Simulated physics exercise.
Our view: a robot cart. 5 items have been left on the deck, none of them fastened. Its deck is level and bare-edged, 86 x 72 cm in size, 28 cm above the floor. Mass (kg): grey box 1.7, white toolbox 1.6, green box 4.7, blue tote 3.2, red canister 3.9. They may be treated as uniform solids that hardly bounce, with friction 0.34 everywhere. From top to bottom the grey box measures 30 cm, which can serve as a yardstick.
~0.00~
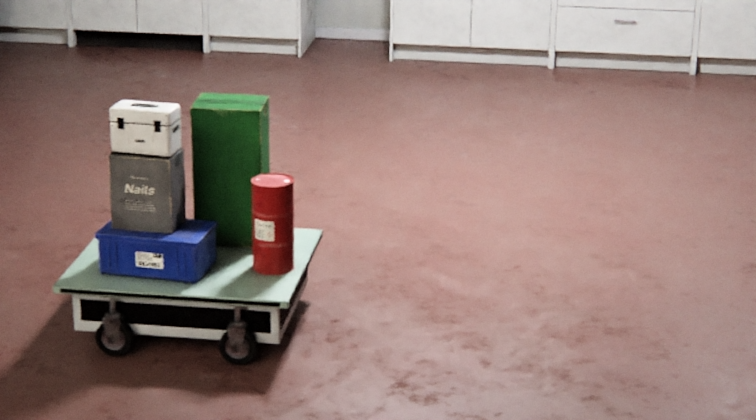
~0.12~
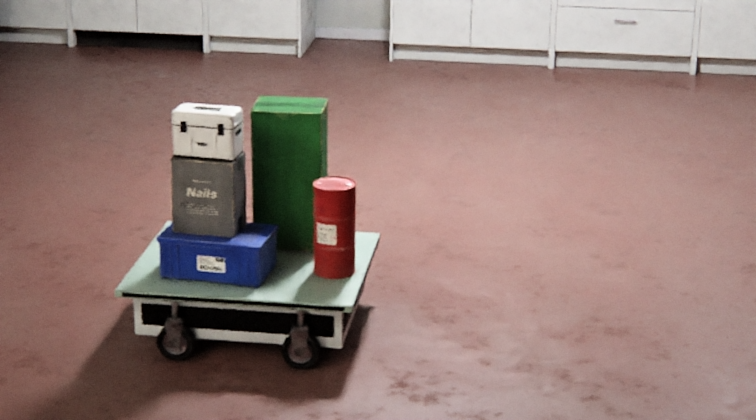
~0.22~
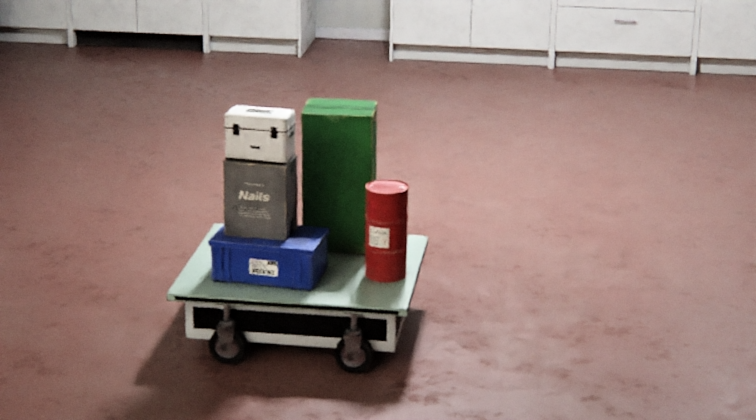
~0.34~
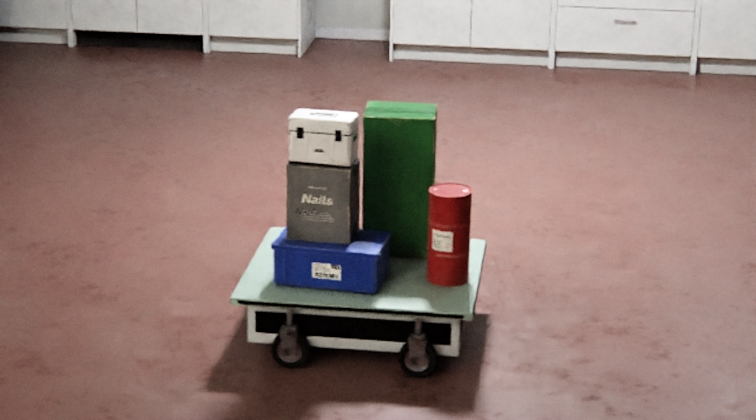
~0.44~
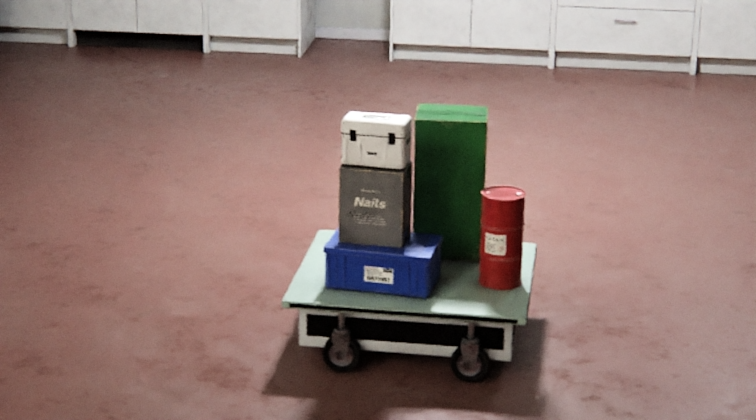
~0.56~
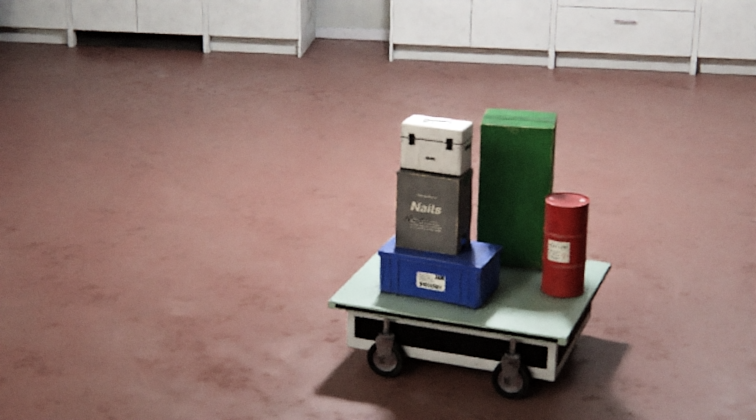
The clip opens with a cart at the left of a reddish floor, carrying a white toolbox stacked on a grey box and blue tote, beside a green box and red canister. It rolls steadily right, then turns slightly as the green box shifts a little on the deck.
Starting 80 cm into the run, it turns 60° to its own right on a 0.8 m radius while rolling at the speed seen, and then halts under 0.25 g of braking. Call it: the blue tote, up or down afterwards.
Up.
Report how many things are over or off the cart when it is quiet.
4 of them.
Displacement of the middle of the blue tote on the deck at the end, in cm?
It ends up around 12 cm from its start.
Around 0.86 s, cart has run 172 cm, turned 54°; green box and red canister now off the cart; blue tote shifted 11 cm near (556, 308); white toolbox at 12° to upright.
Around 1.26 s, cart has run 242 cm, turned 60°; white toolbox now off the cart; blue tote shifted 12 cm near (663, 390); grey box on its side.
Finally (2.2 s), off the cart and tipped over, white toolbox, green box and red canister; on their side or leaning hard on the deck, grey box; not toppled but over 10 cm from the start, blue tote.
